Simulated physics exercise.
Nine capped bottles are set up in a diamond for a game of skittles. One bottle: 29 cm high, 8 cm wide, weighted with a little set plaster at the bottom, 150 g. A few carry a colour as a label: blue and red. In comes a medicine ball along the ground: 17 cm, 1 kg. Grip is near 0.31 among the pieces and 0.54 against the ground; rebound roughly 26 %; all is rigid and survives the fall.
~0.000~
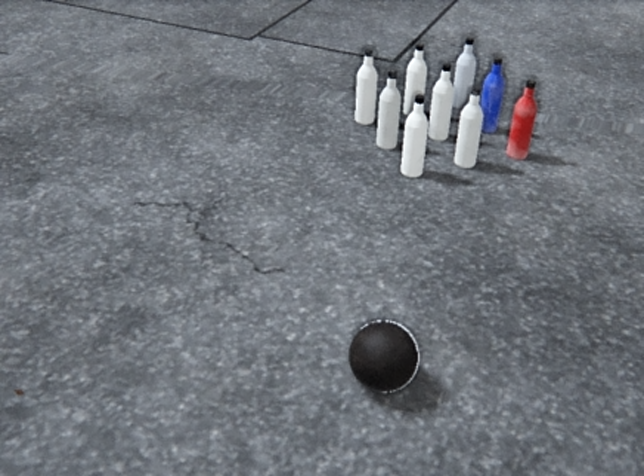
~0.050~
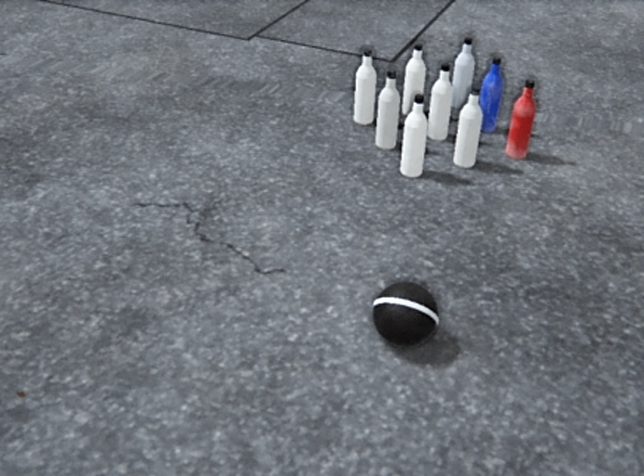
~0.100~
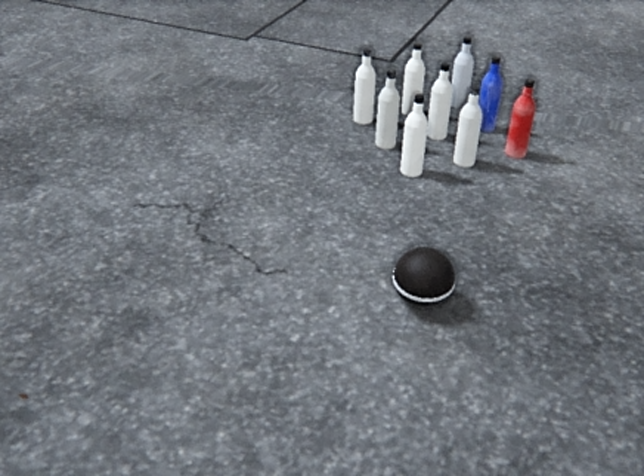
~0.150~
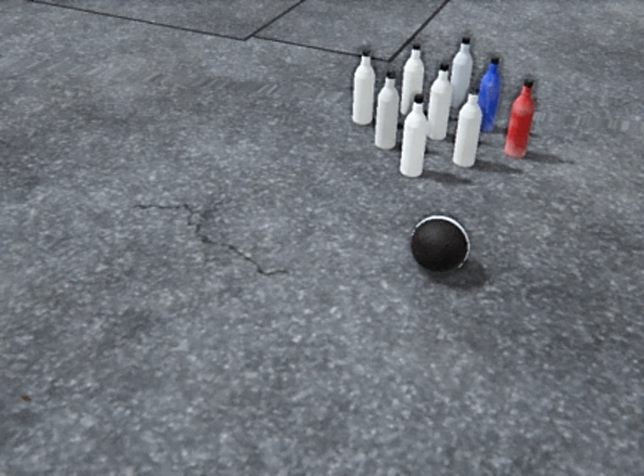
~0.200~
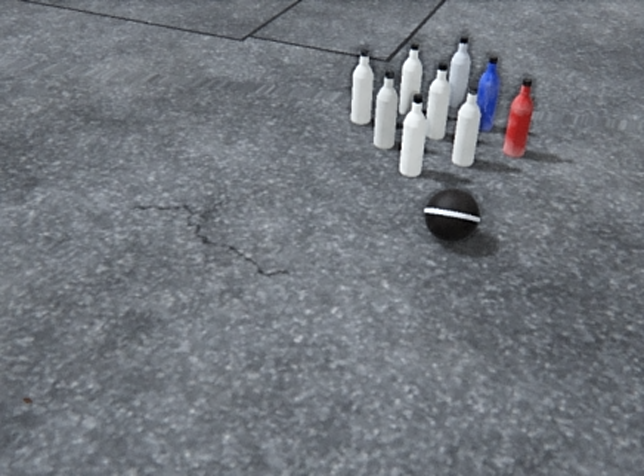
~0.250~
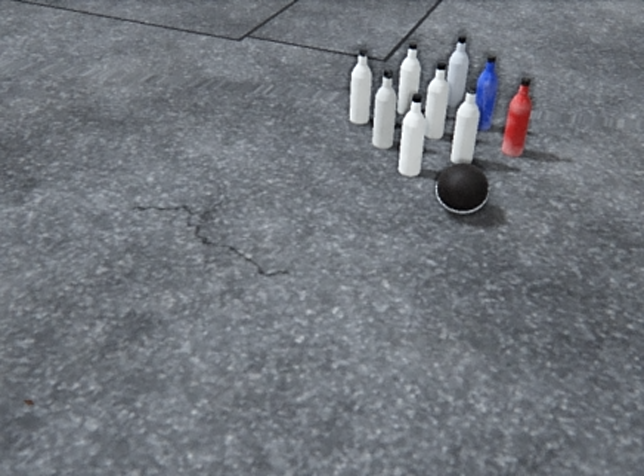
On grey speckled ground, a black ball with a white stripe rolling up close to nine standing white, blue and red bottles.
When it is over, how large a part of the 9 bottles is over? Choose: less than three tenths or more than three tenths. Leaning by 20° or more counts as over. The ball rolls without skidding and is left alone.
Ending over: Over three tenths.
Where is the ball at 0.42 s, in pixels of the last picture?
Near (492, 126).
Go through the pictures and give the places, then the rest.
In the first frame (we follow the side turned to the camera; the camera moves round a little), ball (384, 356) 98 cm before the front row; red bottle (527, 124); blue bottle (497, 98); no piece has moved.
In the second frame, ball (405, 314) 82 cm before the front row; red bottle (526, 123).
In the third frame, ball (424, 277) 66 cm before the front row; red bottle (526, 123).
In the fourth frame, ball (440, 245) 50 cm before the front row; red bottle (525, 122).
In the fifth frame, ball (452, 216) 33 cm before the front row; red bottle (524, 122).
In the sixth frame, ball (462, 189) 17 cm before the front row; red bottle (523, 121); blue bottle (492, 96); no piece has moved.
Around 0.42 s, ball still moving; 3 of the 9 bottles over; red bottle tipped 32°.
Around 0.52 s, ball still moving; 4 of the 9 bottles over; red bottle lying flat; blue bottle tipped 28°.
Around 0.68 s, ball still moving; 5 of the 9 bottles over; red bottle lying flat; blue bottle lying flat.
Around 1.64 s, ball still moving; 5 of the 9 bottles over; blue bottle lying flat; red bottle lying flat.
Finally (2.6 s), ball rolling away; 5 of the 9 bottles over; blue bottle lying flat; red bottle lying flat. That is 56 per cent. Seen by the last camera, middles, blue bottle near (480, 68), red bottle near (588, 50).
